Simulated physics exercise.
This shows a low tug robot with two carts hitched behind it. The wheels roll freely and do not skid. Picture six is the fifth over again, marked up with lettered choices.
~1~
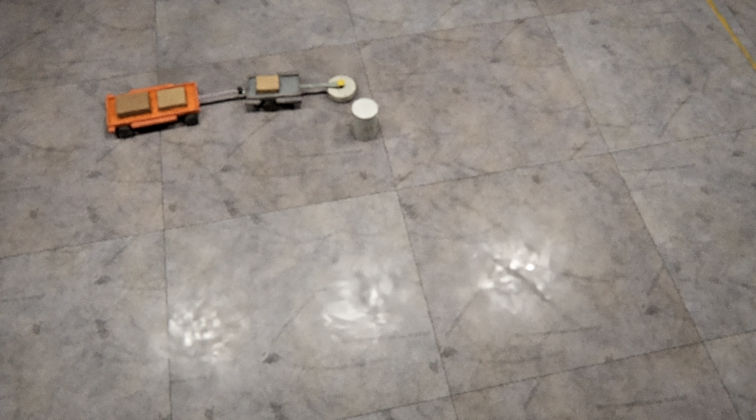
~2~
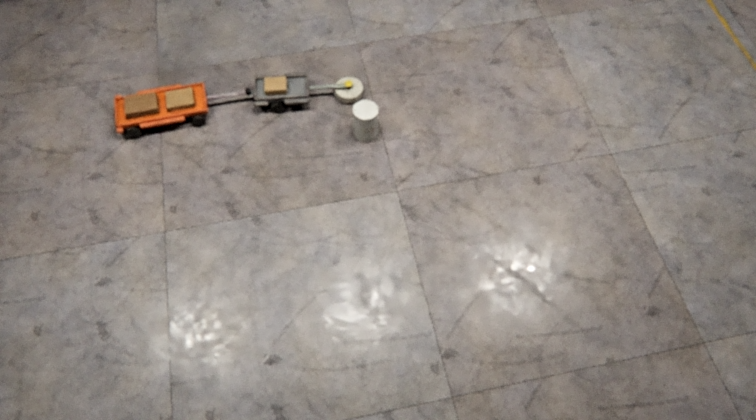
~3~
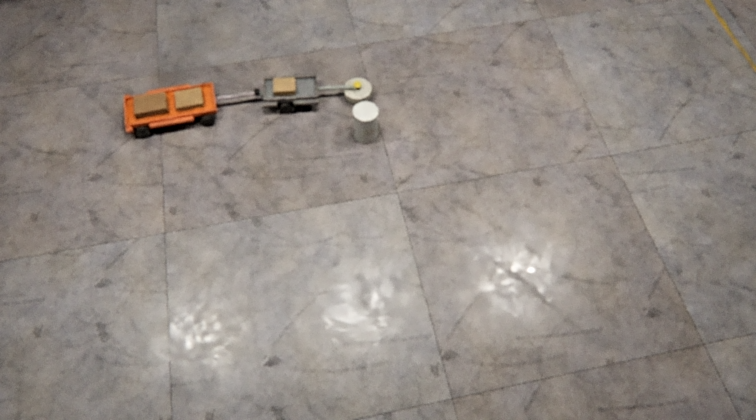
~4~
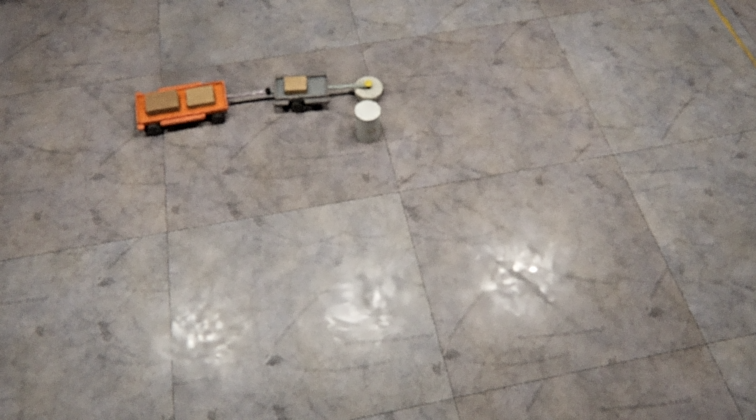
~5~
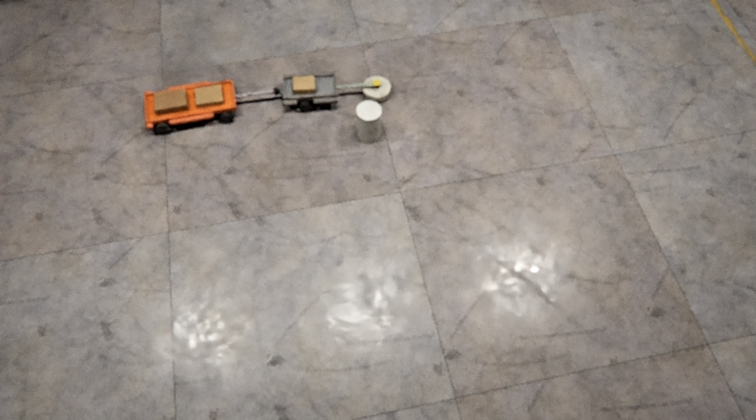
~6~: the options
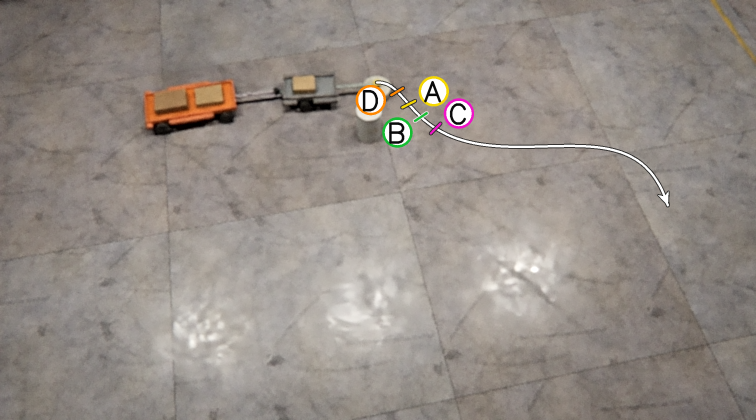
On a grey tiled floor, a small round white robot slowly pulling a grey cart and an orange cart rightward past a white drum.
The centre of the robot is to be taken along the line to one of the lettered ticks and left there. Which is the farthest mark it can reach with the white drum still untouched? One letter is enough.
As far as tick A.
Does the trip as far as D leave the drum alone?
Yes.
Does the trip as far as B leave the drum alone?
No.
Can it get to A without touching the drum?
Yes.
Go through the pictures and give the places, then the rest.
The first picture shows robot (341, 88); grey cart (274, 87); orange cart (153, 104).
The second picture shows robot (349, 89); grey cart (282, 88); orange cart (161, 105); white drum (366, 133).
The third picture shows robot (358, 90); grey cart (290, 89); orange cart (170, 105); white drum (366, 134).
The fourth picture shows robot (368, 88); grey cart (301, 88); orange cart (182, 103); white drum (368, 133).
The fifth picture shows robot (377, 88); grey cart (310, 87); orange cart (190, 102); white drum (369, 133).
On the copy, A at (409, 104); B at (421, 117); C at (436, 128); D at (397, 92); the route from (377, 83) via (519, 147) to (668, 205).
On A. First, robot (391, 92), last cart (205, 99).
Then, robot (401, 101), last cart (217, 98).
Finally, robot (408, 109), last cart (227, 96); nothing has been touched.
By contrast, B is too far, the drum has been hit; C is too far, the drum has been hit; D is safe but short.
